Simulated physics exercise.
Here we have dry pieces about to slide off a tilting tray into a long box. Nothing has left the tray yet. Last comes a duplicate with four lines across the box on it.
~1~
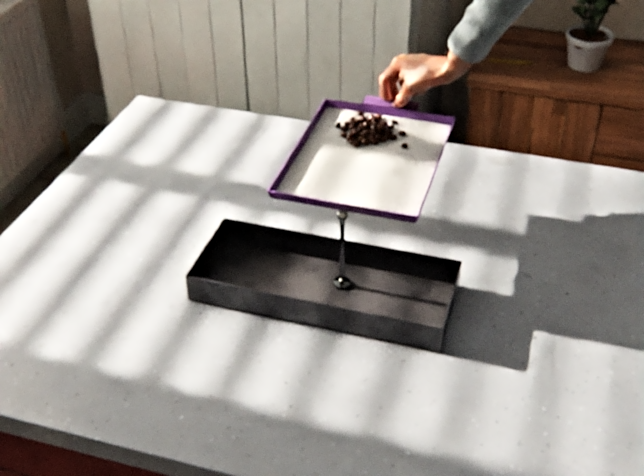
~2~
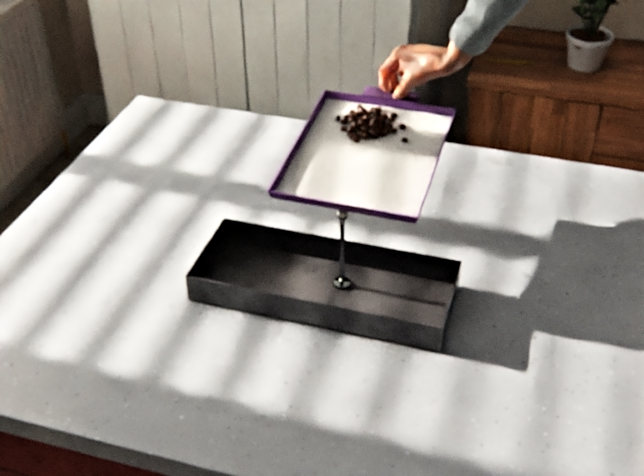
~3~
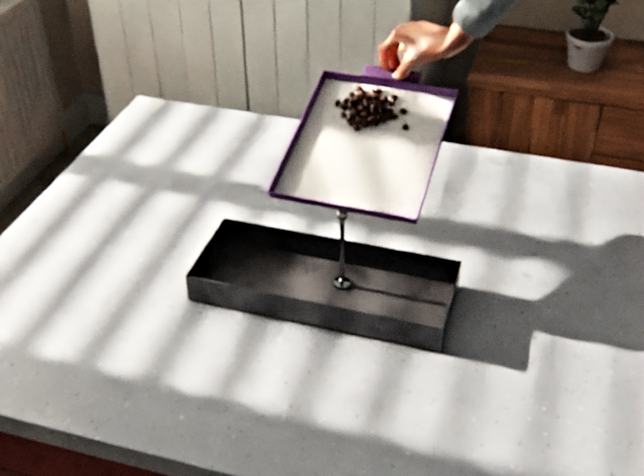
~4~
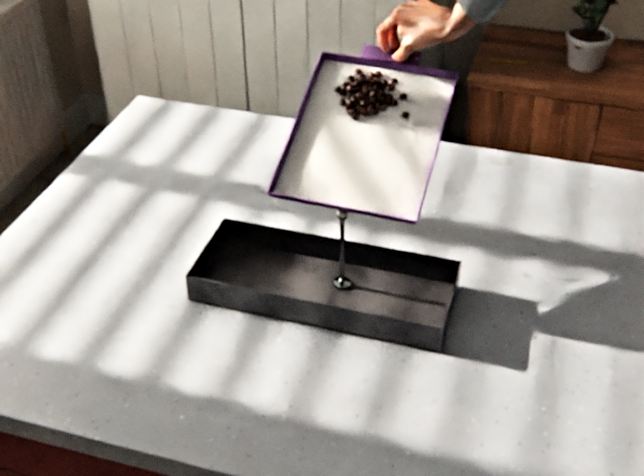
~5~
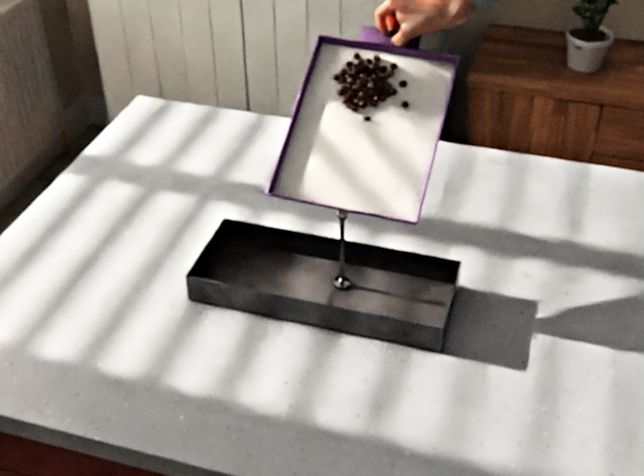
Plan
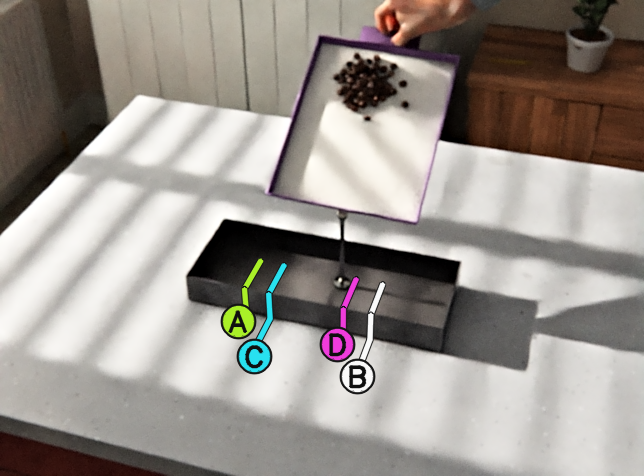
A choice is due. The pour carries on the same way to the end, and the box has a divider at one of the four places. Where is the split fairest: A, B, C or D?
Go for D.
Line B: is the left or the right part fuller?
Left.
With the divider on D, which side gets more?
The left side.
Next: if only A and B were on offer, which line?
Here it is line B.
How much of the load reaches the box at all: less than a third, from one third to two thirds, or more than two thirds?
More than two thirds.
On the marked copy, line A crosses the front rim at (244, 288); line B crosses the front rim at (371, 313); line C crosses the front rim at (269, 293); line D crosses the front rim at (343, 308).
If A is chosen, of what is caught, none on the left of the divider, all on the right.
If B is chosen, of what is caught, most on the left of the divider, a small part on the right.
If C is chosen, of what is caught, a stray few on the left of the divider, nearly all on the right.
If D is chosen, of what is caught, about two thirds on the left of the divider, about a third on the right.
